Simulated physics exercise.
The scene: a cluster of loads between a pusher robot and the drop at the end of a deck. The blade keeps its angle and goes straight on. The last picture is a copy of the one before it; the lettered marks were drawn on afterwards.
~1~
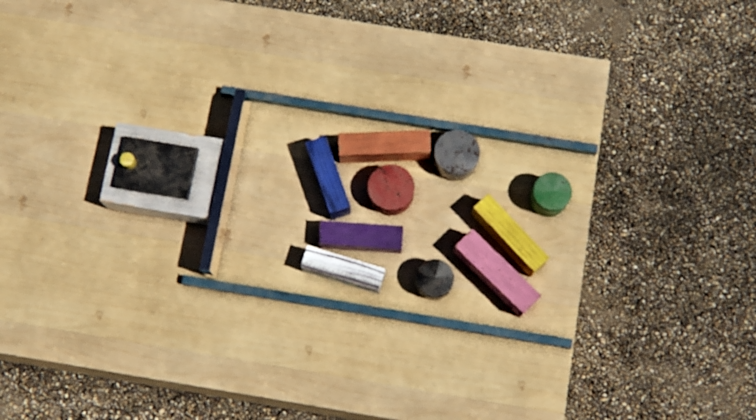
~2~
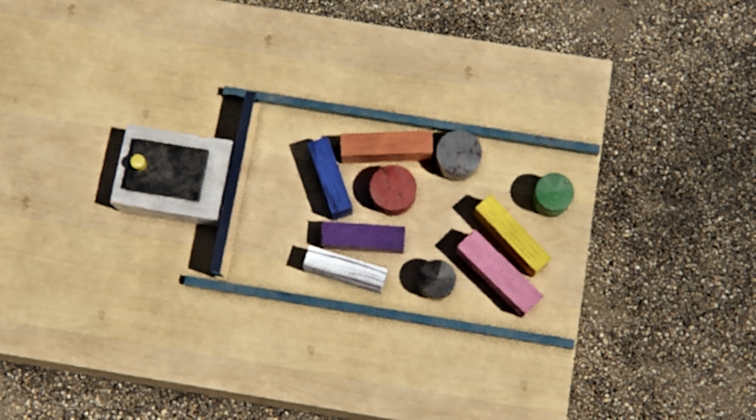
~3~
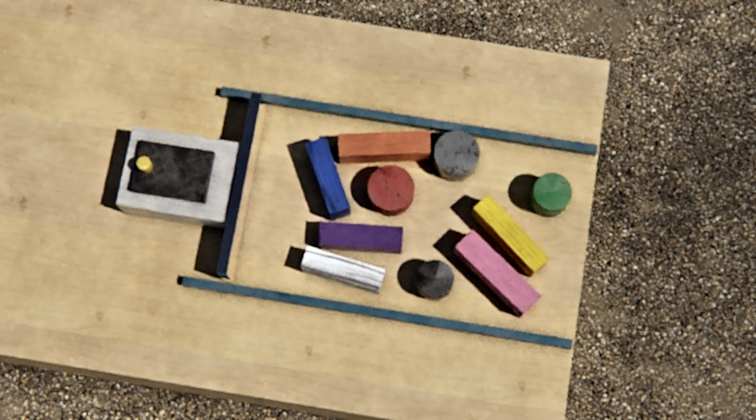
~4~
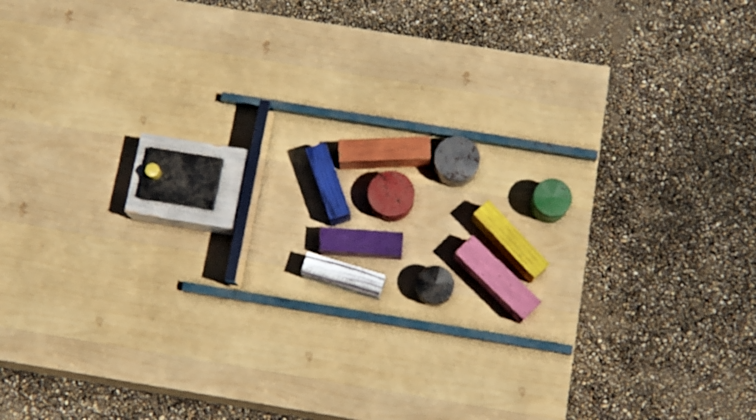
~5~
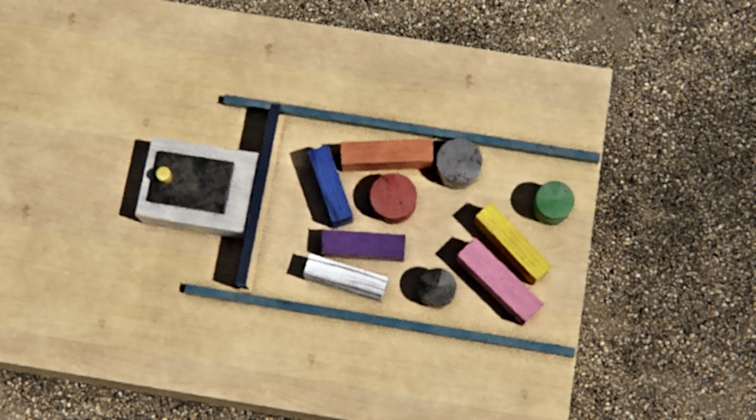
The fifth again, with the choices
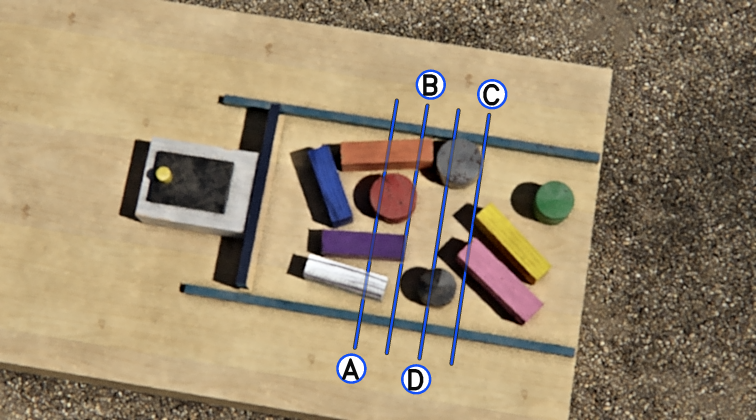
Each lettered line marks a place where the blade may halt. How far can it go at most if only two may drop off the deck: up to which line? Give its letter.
No farther than C.
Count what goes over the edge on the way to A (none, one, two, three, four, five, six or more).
By then, none.
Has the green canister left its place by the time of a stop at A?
No.
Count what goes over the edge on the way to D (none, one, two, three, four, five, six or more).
The count is none.
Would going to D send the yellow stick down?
No.
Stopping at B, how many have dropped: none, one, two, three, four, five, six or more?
By then, none.
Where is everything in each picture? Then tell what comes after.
Purple bar (361, 237); orange bar (385, 146); yellow stick (509, 235), in the first frame.
Robot (172, 170); black canister (437, 281), in the second frame.
Robot (179, 172); grey canister (457, 156), in the third frame.
Robot (187, 179); red canister (391, 196), in the fourth frame.
Robot (198, 183); white stick (345, 279); purple bar (363, 246); orange bar (387, 155), in the fifth frame.
On the marked copy, A at (376, 221); B at (408, 226); C at (471, 236); D at (439, 231).
Following C. Soon after the start, robot (274, 195); grey canister (486, 168); orange bar (418, 159).
Later, robot (349, 207); green canister (572, 223); pink bar (530, 287).
In the end, robot (407, 216); green canister over the edge; pink bar (587, 299); one fallen.
As for the rest, A is within the limit but short; B is within the limit but short; D is within the limit but short.
